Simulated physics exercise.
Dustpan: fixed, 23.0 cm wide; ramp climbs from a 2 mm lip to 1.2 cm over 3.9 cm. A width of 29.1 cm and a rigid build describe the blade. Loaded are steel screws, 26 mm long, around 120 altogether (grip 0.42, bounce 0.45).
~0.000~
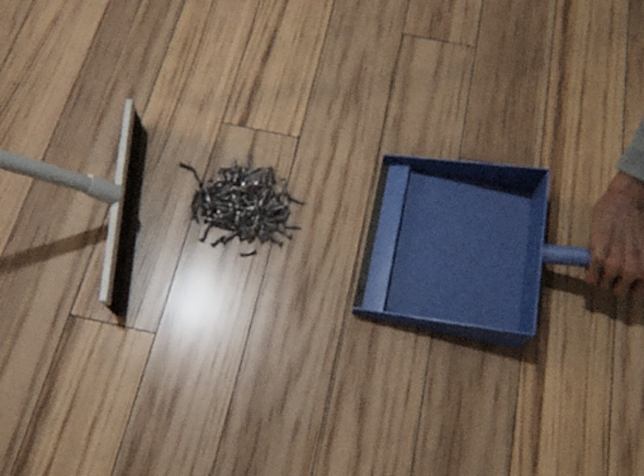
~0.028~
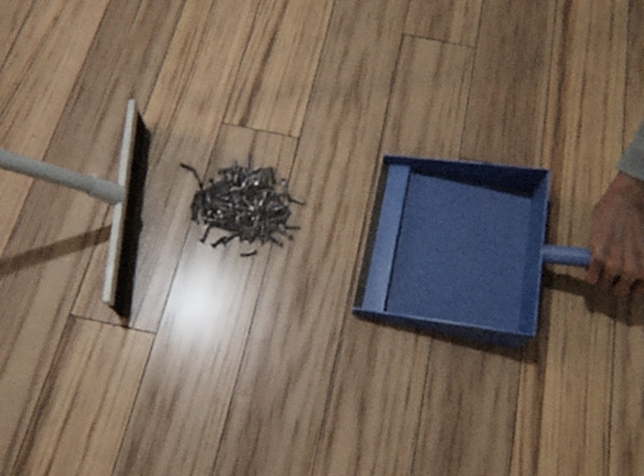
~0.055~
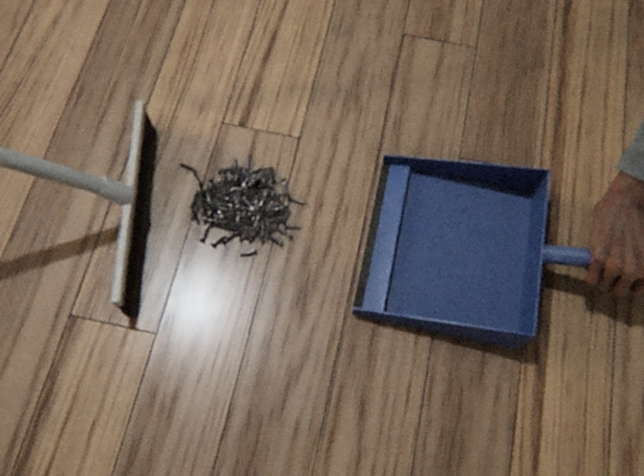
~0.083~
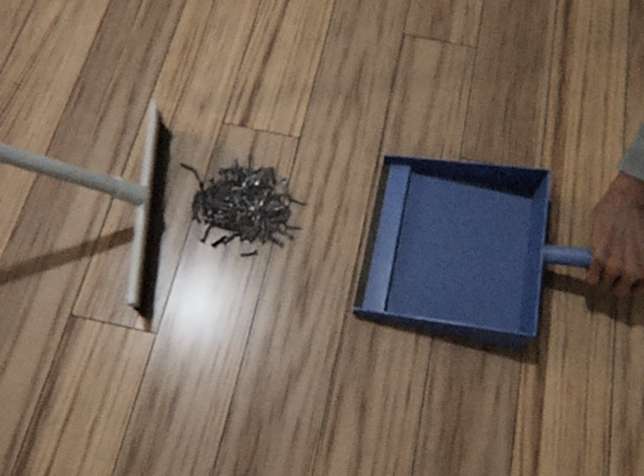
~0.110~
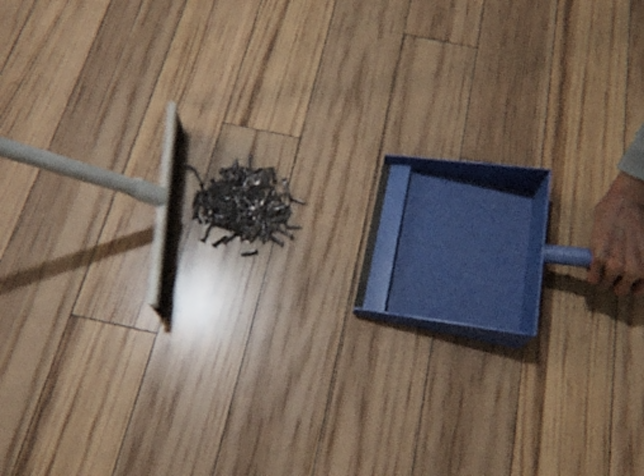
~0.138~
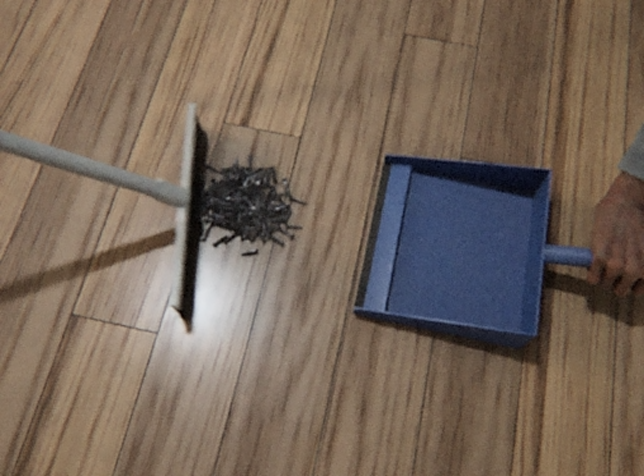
Hand holding a blue dustpan still on a wooden floor while a flat blade slides rightward to a pile of dark screws.
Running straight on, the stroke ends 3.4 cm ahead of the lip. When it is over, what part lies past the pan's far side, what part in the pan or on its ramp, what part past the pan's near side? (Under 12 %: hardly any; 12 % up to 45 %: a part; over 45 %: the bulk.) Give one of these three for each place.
At the end, far side: A minor share. Pan: An intermediate share. Near side: A minor share.
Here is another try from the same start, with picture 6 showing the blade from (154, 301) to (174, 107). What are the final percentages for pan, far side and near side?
Pan 5; far 5; near 0.
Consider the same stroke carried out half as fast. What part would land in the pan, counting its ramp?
About 5 per cent.
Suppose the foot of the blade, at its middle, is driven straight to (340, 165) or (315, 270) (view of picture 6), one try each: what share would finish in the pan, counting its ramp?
First try around 20 %, second try around 25 %.
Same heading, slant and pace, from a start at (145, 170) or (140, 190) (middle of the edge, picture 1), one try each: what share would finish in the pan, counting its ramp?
Around 25 percent, then around 30 percent.
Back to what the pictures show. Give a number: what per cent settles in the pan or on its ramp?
Result: Roughly 35 %.
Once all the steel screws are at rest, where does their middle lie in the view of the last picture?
Near (369, 209).
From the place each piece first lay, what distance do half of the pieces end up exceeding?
It works out to some 18 cm.
After 0.25 s, middle of the blade 14 cm from the lip; 0 % over the lip, far side 0 %, near side 0 %.
Then, at 0.32 s, middle of the blade 8 cm from the lip; 0 % over the lip, far side 0 %, near side 0 %.
After 0.53 s, middle of the blade 6 cm from the lip; 35 % over the lip, far side 10 %, near side 0 %.
By 1.3 s all is still; far side 10 %, pan 35 %, near side 0 %, in front of the lip or behind the blade 60 %.
